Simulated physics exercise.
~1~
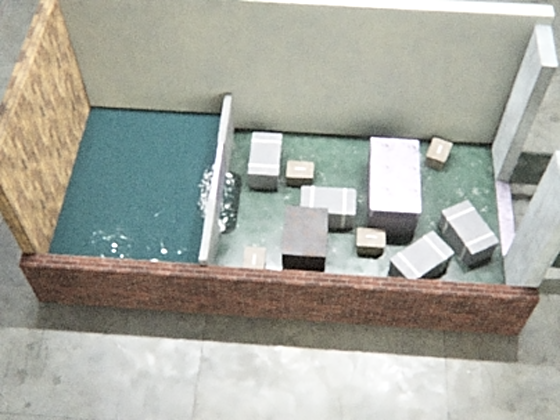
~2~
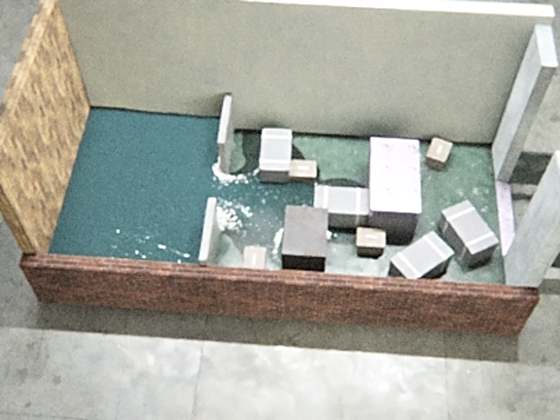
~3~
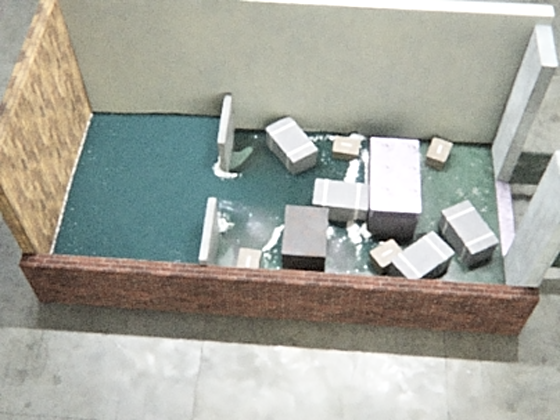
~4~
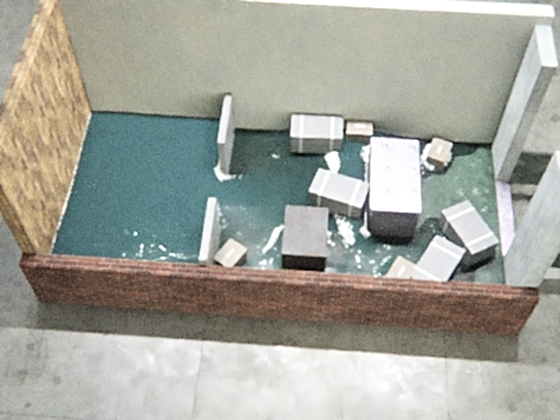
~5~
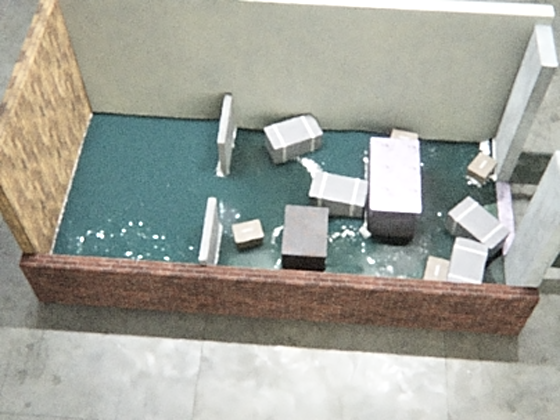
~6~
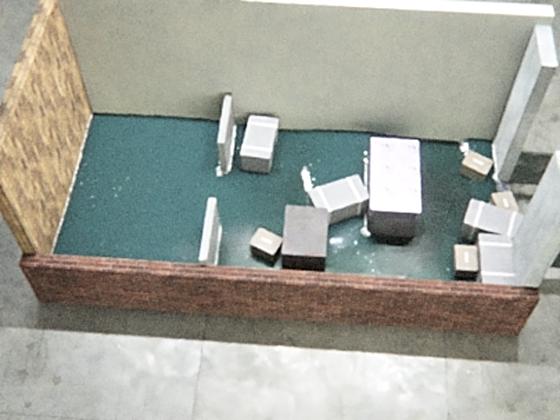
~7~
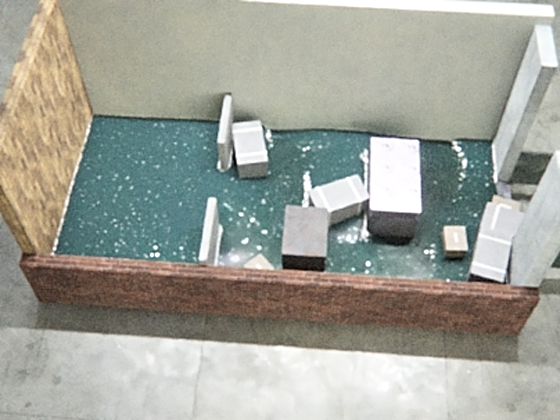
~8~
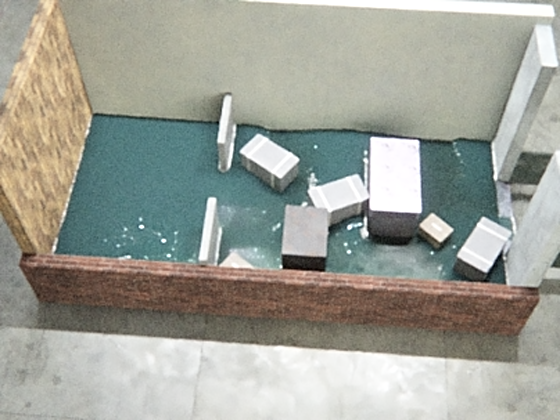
Two adjoining rooms, seen from above, stand open-topped on a gray floor, with dark green water filling the left one and pale trunks and small brown boxes scattered across the right. Water pours through the doorway in the dividing wall, foaming as it spreads around the items. A trunk near the back wall turns and drifts right, then swings back left toward the doorway, while smaller boxes float to the right. Several items crowd the openings at the right end, and some disappear from view. Finally, dark water covers both rooms, with a few trunks and boxes still inside.
